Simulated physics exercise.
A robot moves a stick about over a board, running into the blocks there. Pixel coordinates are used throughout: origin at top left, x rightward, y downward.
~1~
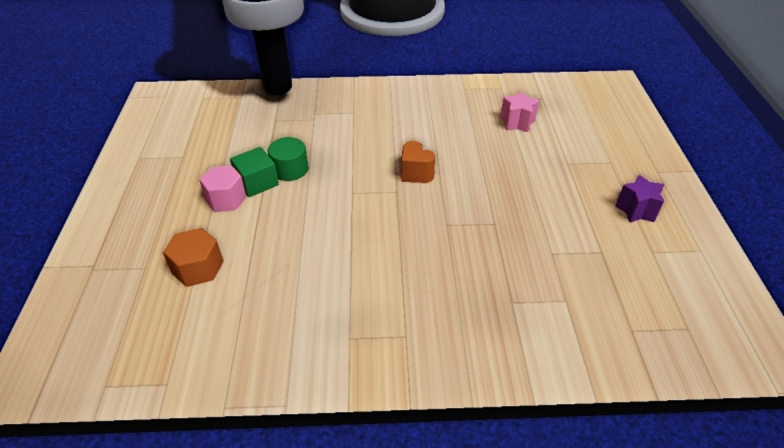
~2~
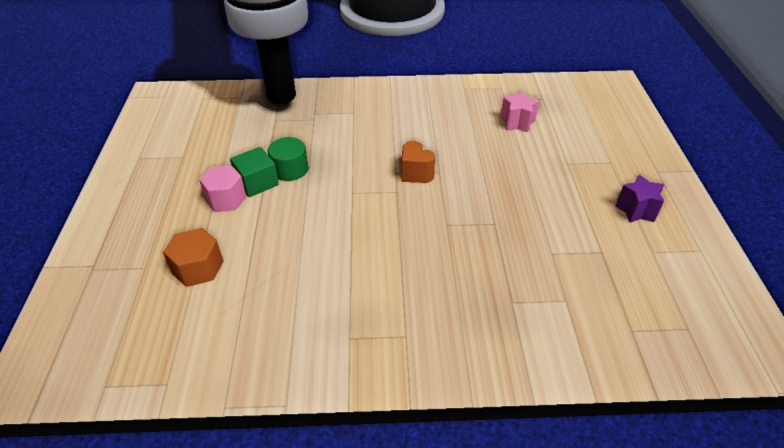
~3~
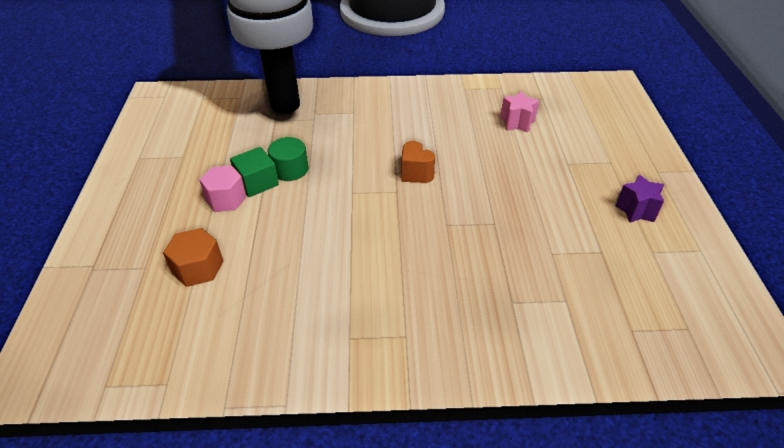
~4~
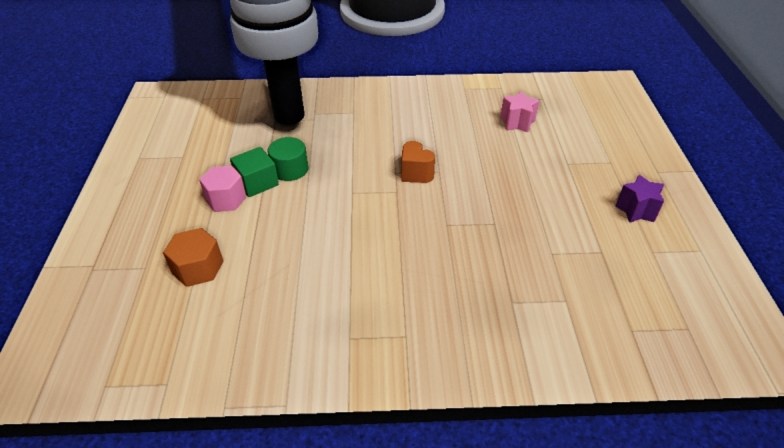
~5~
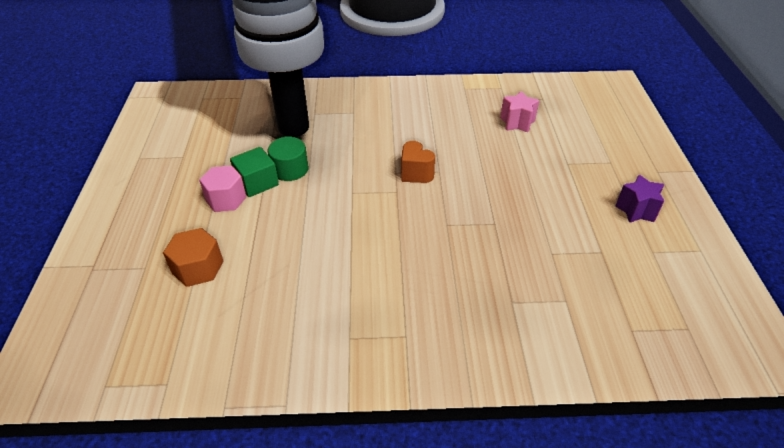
On a wooden board, a black stick moves slightly nearer to the still green round block.
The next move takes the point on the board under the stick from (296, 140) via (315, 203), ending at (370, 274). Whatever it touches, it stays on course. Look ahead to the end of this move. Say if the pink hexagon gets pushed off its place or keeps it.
The pink hexagon is moved.
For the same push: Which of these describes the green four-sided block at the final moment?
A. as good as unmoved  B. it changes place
B: It changes place.
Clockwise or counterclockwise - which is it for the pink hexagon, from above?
Direction: Clockwise.
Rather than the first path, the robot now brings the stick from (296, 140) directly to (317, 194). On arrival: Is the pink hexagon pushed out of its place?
Yes.
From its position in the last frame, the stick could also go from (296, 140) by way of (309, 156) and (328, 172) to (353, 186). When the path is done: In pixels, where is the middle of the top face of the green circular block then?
Just about (290, 162).
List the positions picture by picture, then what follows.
Stick tip (278, 88); block tops, pink hexagon (220, 177); green four-sided block (252, 160); green circular block (286, 147), in the first frame.
Stick (282, 97); blocks unchanged, in the second frame.
Stick (285, 107); blocks unchanged, in the third frame.
Stick (290, 118); blocks unchanged, in the fourth frame.
Stick (294, 129); pink hexagon (220, 177); green four-sided block (252, 160); green circular block (286, 147), in the fifth frame.
What follows on the original path. One third of the way, stick (304, 170); pink hexagon (206, 181), turned 35° clockwise; green four-sided block (244, 177), turned 35° clockwise; green circular block (282, 181).
Two thirds of the way, stick (328, 216); pink hexagon (206, 181), turned 35° clockwise; green four-sided block (244, 178), turned 40° clockwise; green circular block (277, 197).
At the end, stick (369, 264); pink hexagon (206, 181), turned 35° clockwise; green four-sided block (244, 178), turned 40° clockwise; green circular block (277, 197).
